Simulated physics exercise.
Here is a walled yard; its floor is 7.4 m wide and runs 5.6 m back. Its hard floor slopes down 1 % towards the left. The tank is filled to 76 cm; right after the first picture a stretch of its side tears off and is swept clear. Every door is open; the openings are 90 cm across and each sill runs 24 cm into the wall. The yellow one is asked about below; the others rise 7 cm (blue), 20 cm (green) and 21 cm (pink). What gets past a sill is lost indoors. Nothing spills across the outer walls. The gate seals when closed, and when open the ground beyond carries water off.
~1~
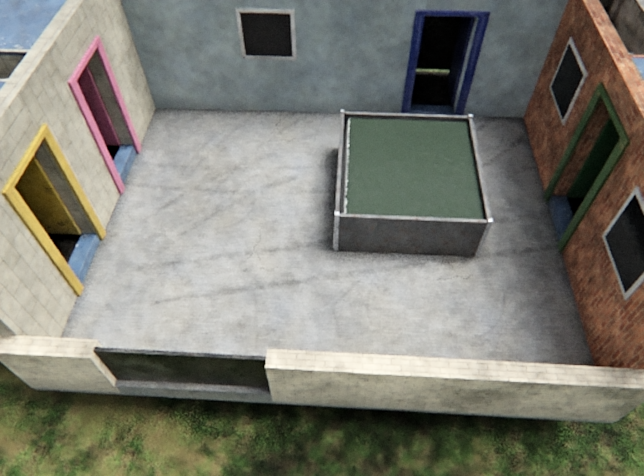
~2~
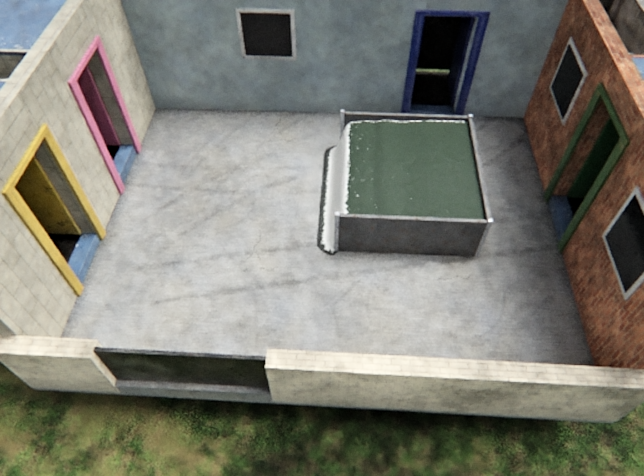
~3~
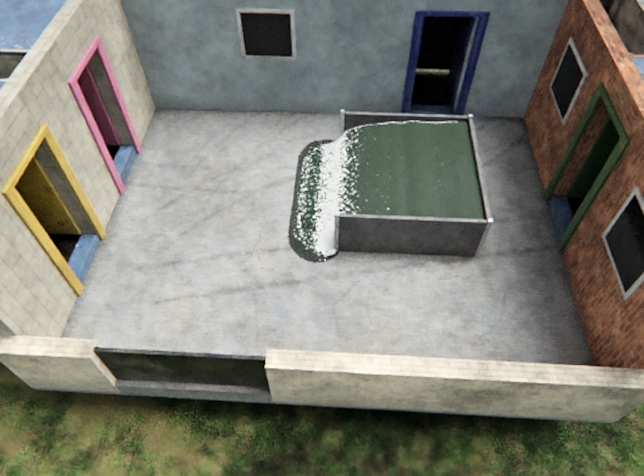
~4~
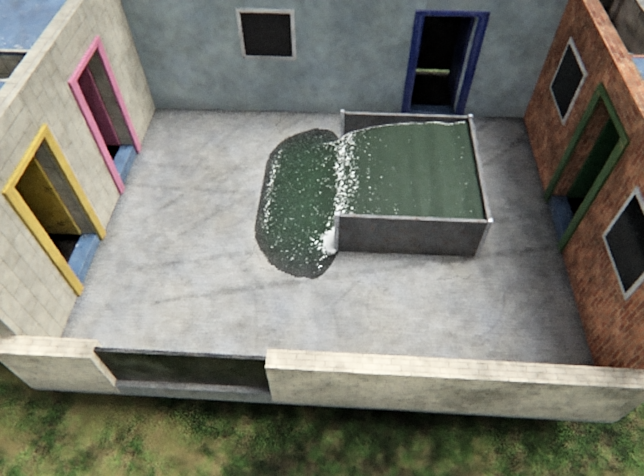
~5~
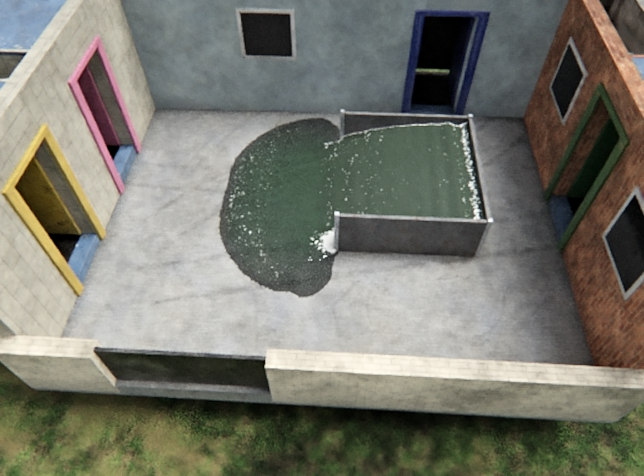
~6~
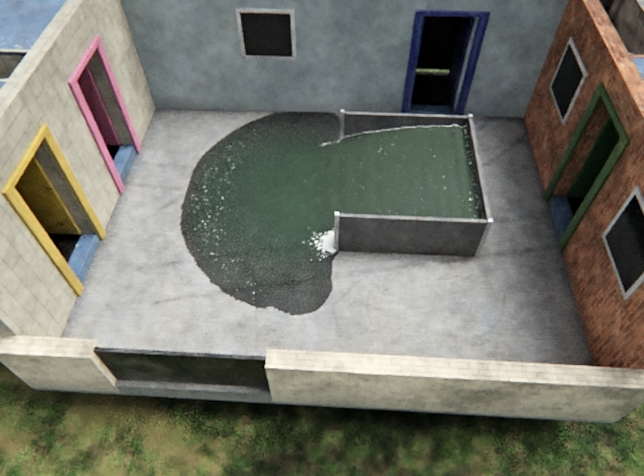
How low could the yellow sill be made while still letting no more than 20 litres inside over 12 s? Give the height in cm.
It would have to be roughly 25 cm high.
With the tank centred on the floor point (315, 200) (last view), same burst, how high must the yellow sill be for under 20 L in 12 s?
Then roughly 28 cm.
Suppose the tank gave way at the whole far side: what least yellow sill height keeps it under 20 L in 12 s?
About 7.0 cm.
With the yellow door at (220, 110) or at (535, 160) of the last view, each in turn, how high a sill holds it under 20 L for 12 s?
About 22 and 8.5 cm.
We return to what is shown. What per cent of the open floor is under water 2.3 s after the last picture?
Some 55 per cent of it.
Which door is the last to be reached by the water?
It is the green one.
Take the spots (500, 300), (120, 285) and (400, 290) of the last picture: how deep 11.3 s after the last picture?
Roughly 9, 9 and 9 cm, in turn.
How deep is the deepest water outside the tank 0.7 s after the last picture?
Roughly 42 cm.
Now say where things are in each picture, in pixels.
The first frame shows the tank at (409, 165) is whole and still, 76 cm deep; the yellow door at (65, 222) is dry.
In the second frame, the gap is at (341, 185), the front 0.3 m out at (322, 243); the back of the tank holds 76 cm.
In the third frame, the gap is at (341, 186), the front 0.7 m out at (294, 233); the back of the tank holds 76 cm.
In the fourth frame, the front is at (260, 235), 1.3 m from the gap at (341, 187); 3.5 m2 of floor is wet, 74 cm left at the back.
In the fifth frame, water pours out at (341, 188) and has run 1.9 m, to (233, 181); about 9 cm deep outside, 66 cm at the back.
In the sixth frame, water pours out at (341, 188) and has run 2.6 m, to (187, 212); about 7 cm deep outside, 65 cm at the back; the yellow door at (65, 222), 4.2 m from the gap, is still 1.6 m from the nearest water.
Then, 0.7 s after the last picture water covers 50 % of the floor, deepest (42 cm) near (128, 177); 21 cm at the yellow door, 0 litres in over its 19 cm sill.
Then, 2.3 s after the last picture water covers 55 % of the floor, deepest (42 cm) near (55, 352); 27 cm at the yellow door, 51 litres in over its 19 cm sill.
Then, 11.3 s after the last picture water covers 100 % of the floor, deepest (14 cm) near (468, 174); 9 cm at the yellow door, 76 litres in over its 19 cm sill.
At the yellow door as built, the water peaked near 32 cm, 1.7 s after the last picture.
With a sill of 20 cm, 64 litres would have come in within the 12 s; with 27 cm, 10 litres. So under 20 litres takes about 25 cm.
